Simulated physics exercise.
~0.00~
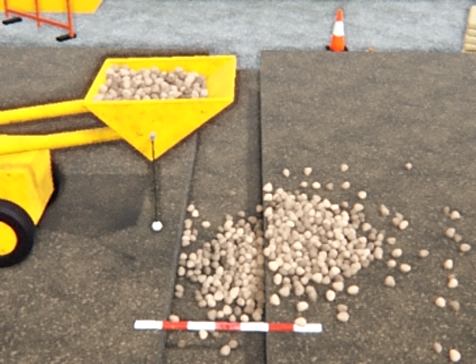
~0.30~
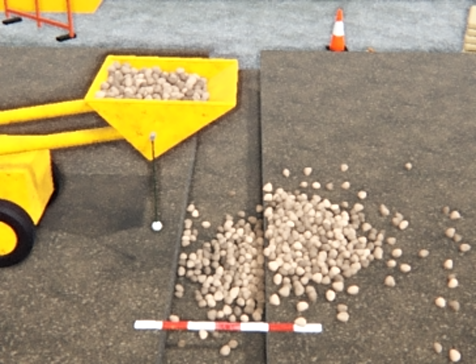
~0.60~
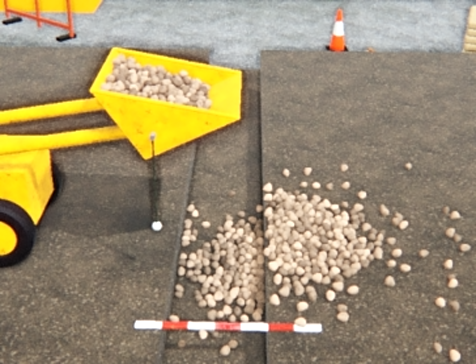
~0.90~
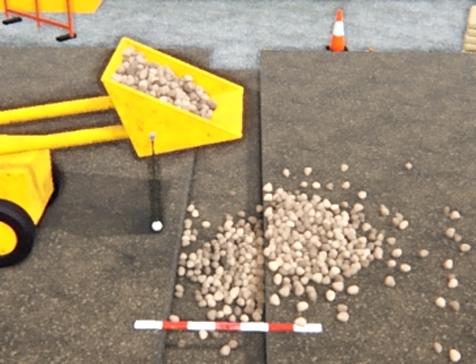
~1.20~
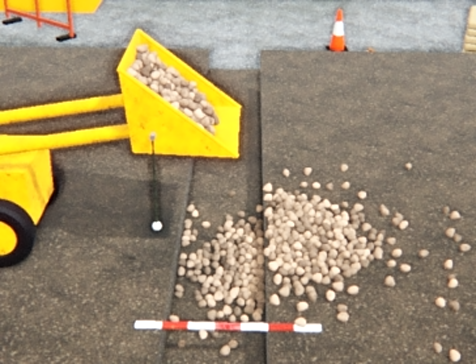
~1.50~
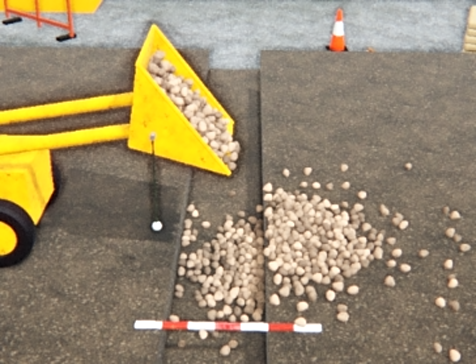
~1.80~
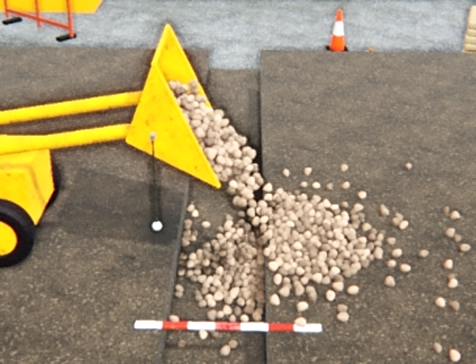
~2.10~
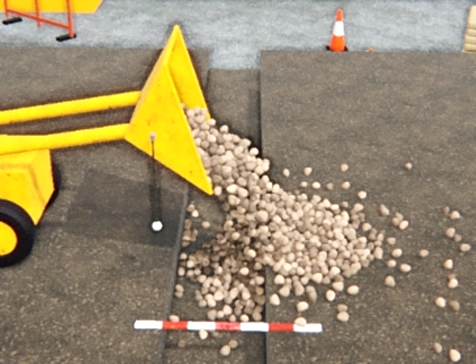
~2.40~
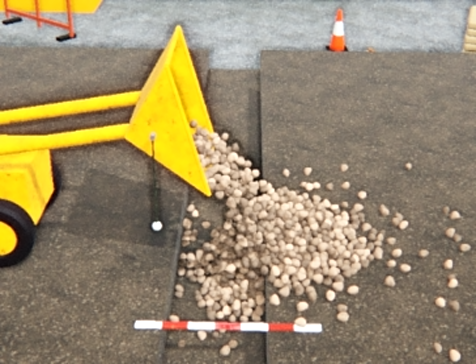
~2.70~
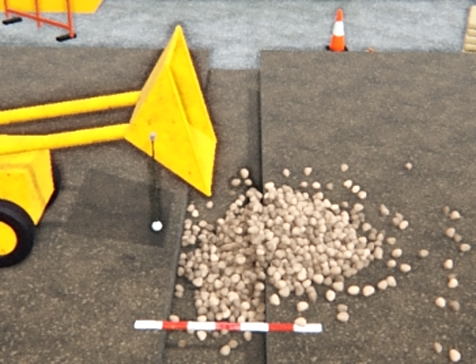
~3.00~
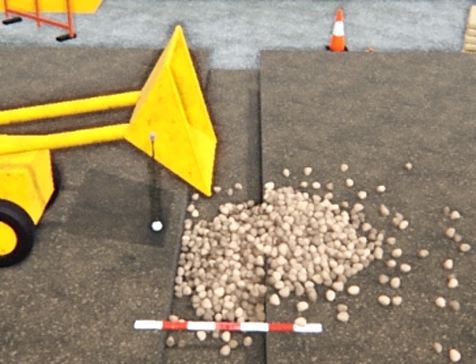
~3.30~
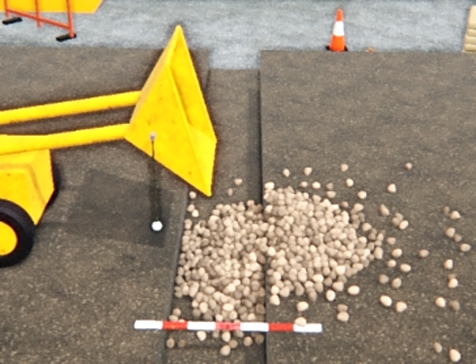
The yellow bucket of a compact loader tips steeply down to the right, pouring its round stones onto the loose heap lying in and beyond a trench, and then holds still, empty, with the enlarged pile filling more of the trench and spreading past its far edge.
